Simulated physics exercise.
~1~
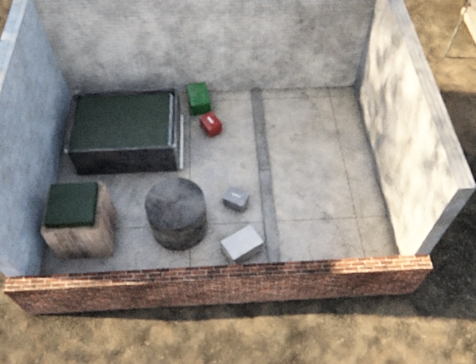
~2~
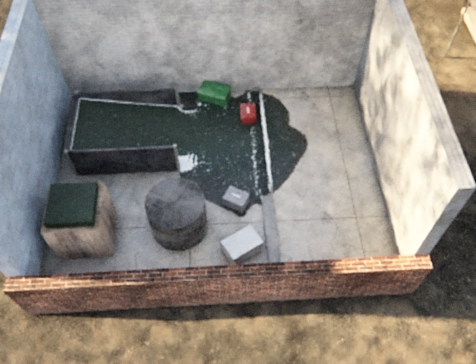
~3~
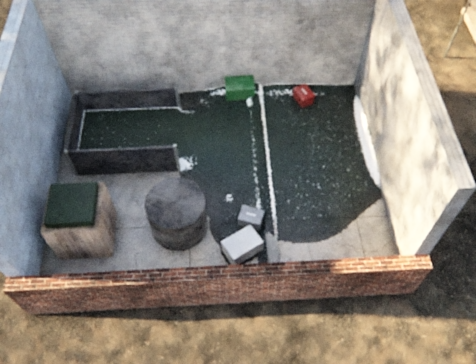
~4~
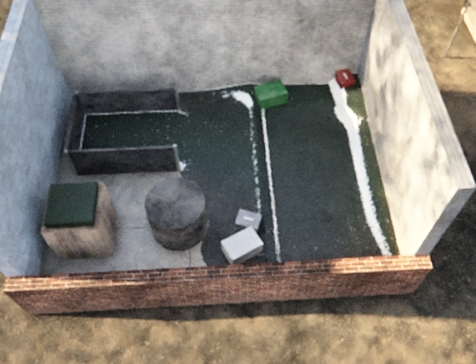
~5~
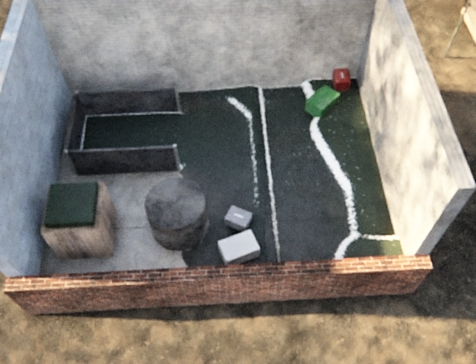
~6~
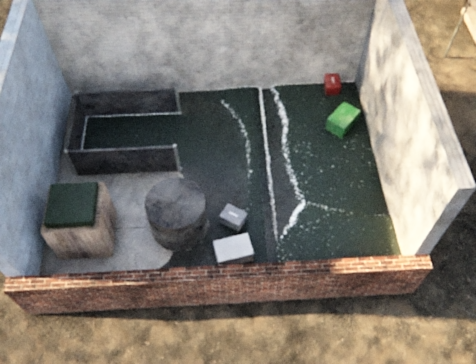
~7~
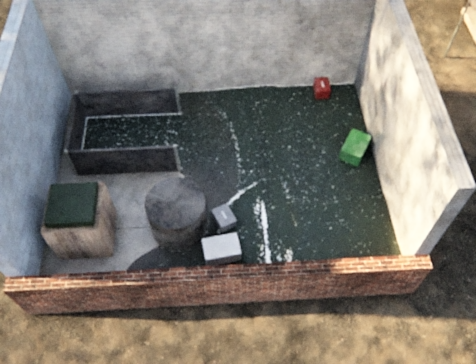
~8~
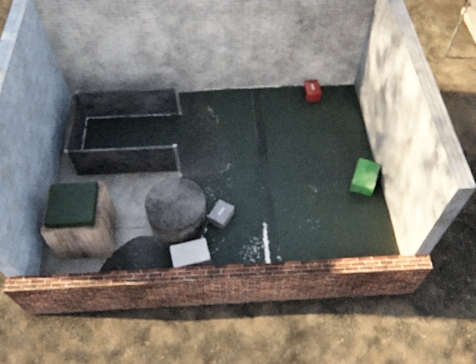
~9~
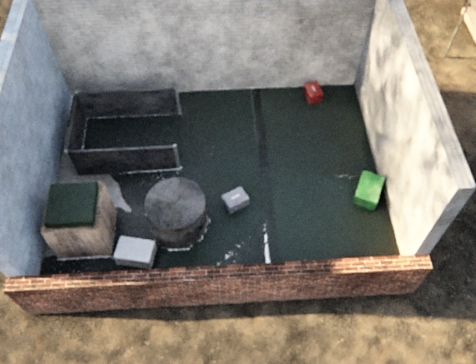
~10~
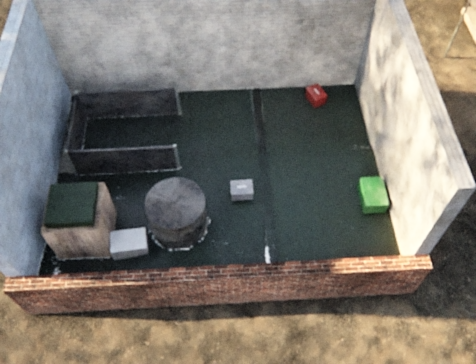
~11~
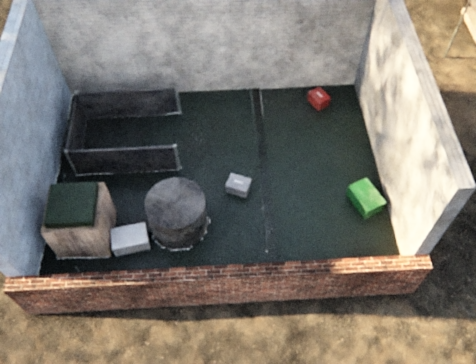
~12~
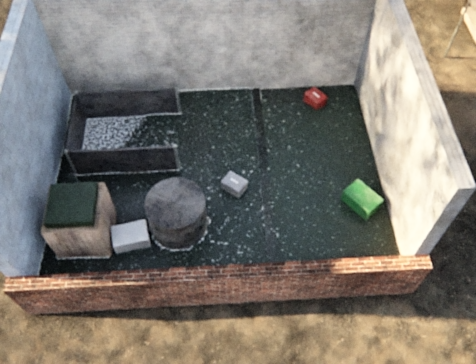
In a walled yard, dark liquid bursts from a tank, spreads, and scatters small boxes.
